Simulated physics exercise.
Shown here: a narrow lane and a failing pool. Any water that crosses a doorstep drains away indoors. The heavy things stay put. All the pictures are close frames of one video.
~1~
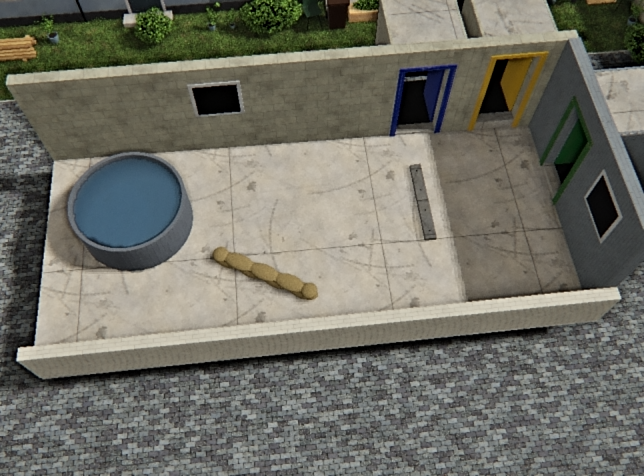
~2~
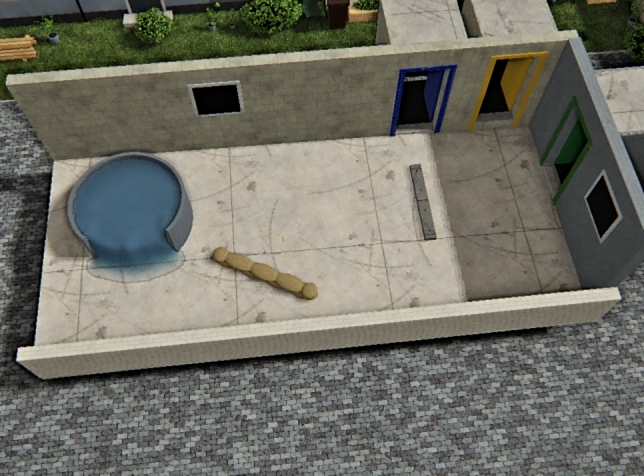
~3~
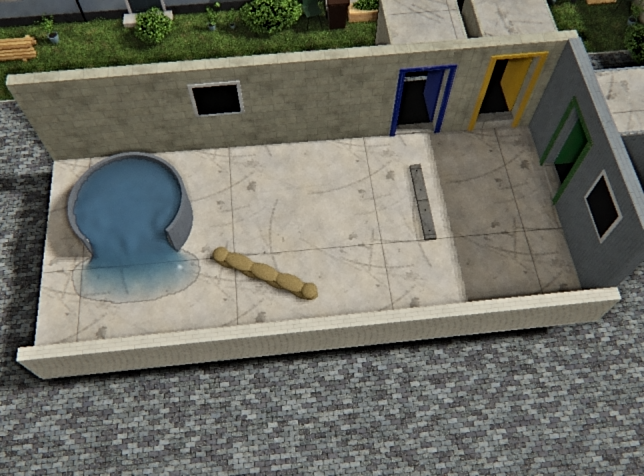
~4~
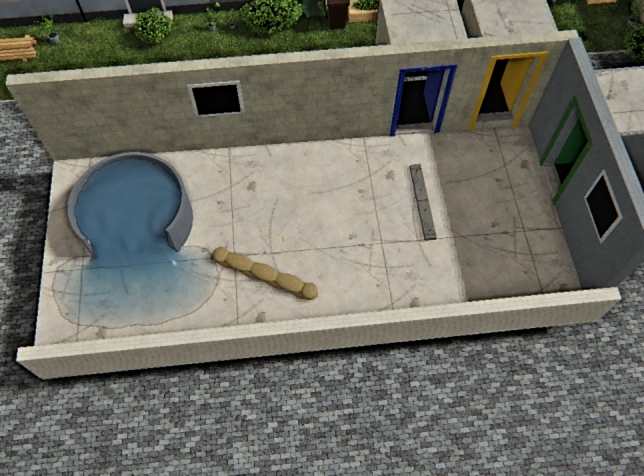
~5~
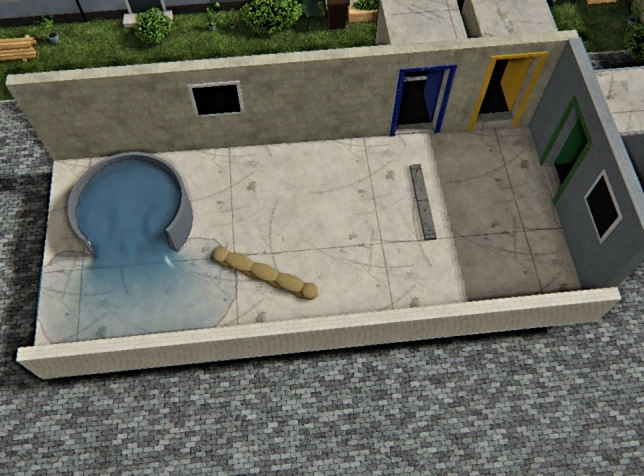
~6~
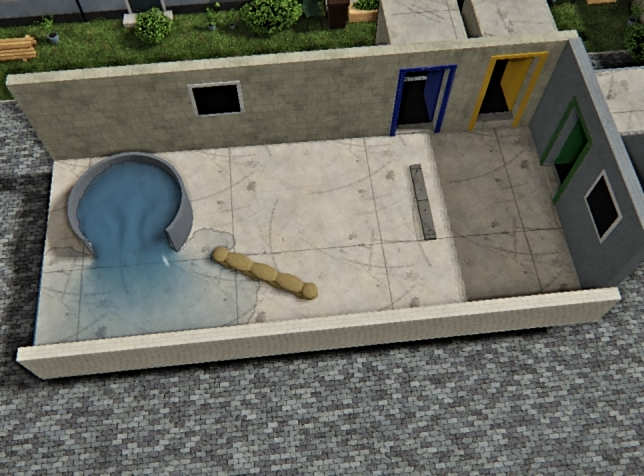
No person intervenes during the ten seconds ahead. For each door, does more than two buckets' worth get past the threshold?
Door by door: The yellow door - no; the green door - no; the blue door - no.
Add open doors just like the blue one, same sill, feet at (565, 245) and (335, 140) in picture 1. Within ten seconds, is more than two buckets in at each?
Exceeds the threshold, stays below the threshold.
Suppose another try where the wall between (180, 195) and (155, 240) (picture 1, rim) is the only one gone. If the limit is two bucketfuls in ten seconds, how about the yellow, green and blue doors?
I reckon the yellow door will stay beneath the mark, the green door will get past the mark, and the blue door will get past the mark.
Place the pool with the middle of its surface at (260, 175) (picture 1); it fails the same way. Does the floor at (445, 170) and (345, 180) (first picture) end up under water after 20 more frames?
In the order asked: Unreached, then unreached.
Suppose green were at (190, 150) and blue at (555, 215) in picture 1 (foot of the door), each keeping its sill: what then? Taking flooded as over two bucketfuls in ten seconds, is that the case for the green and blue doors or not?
Result - the green one stays within limits while the blue one exceeds the limit.
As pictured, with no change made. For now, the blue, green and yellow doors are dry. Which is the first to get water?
Answer: The green-painted one.
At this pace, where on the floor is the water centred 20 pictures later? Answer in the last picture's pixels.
I'd put it at around (225, 282).
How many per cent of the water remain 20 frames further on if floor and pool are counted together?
My figure is close to 76 percent.
A moment on, water covers 20 % of the floor; the yellow door not reached, the green door not reached, the blue door not reached.
Next, water covers 25 % of the floor; the yellow door not reached, the green door not reached, the blue door not reached.
Then, water covers 40 % of the floor; the yellow door not reached, the green door not reached, the blue door not reached.
Later, water covers 55 % of the floor; the yellow door wet at the sill, nothing in, the green door wet at the sill, nothing in, the blue door wet at the sill, nothing in.
In the end, water covers 70 % of the floor; the yellow door wet at the sill, nothing in, the green door under two buckets in, the blue door under two buckets in.
